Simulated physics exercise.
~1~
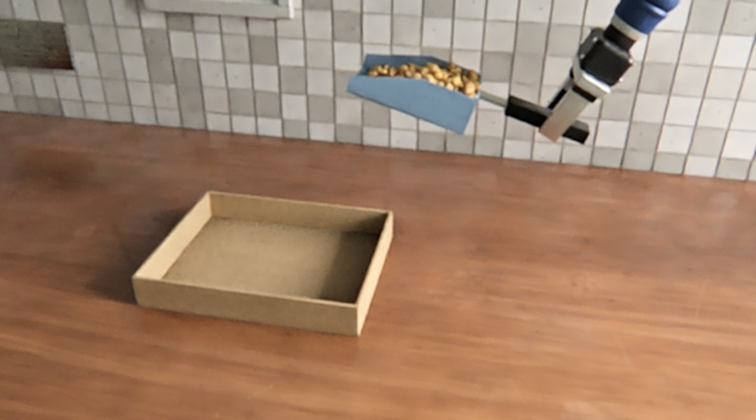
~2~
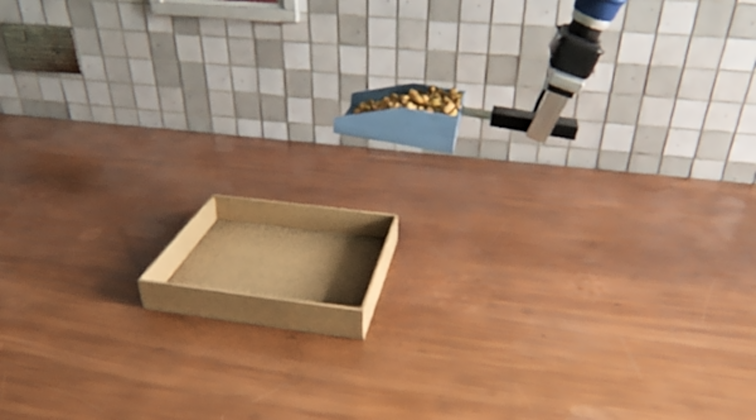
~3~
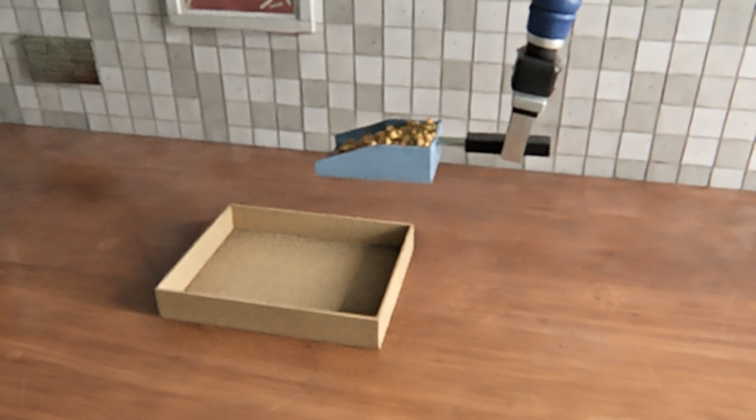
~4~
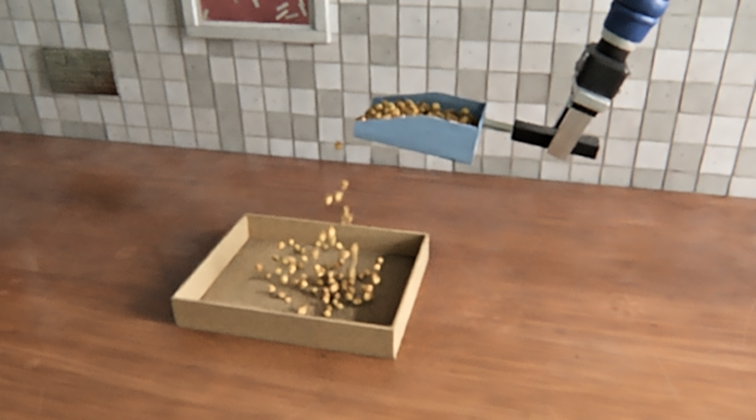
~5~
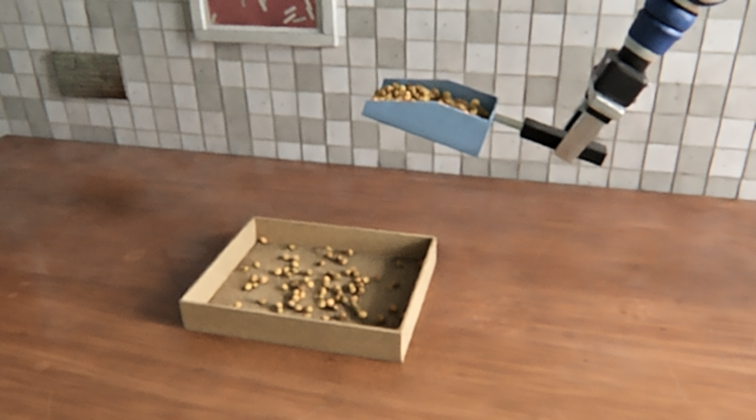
We see a robot gripper lower a blue scoop heaped with dried chickpeas toward a shallow tray on a wooden table, tip some in, then tilt back and rise, leaving chickpeas scattered across the tray while most remain in the scoop.
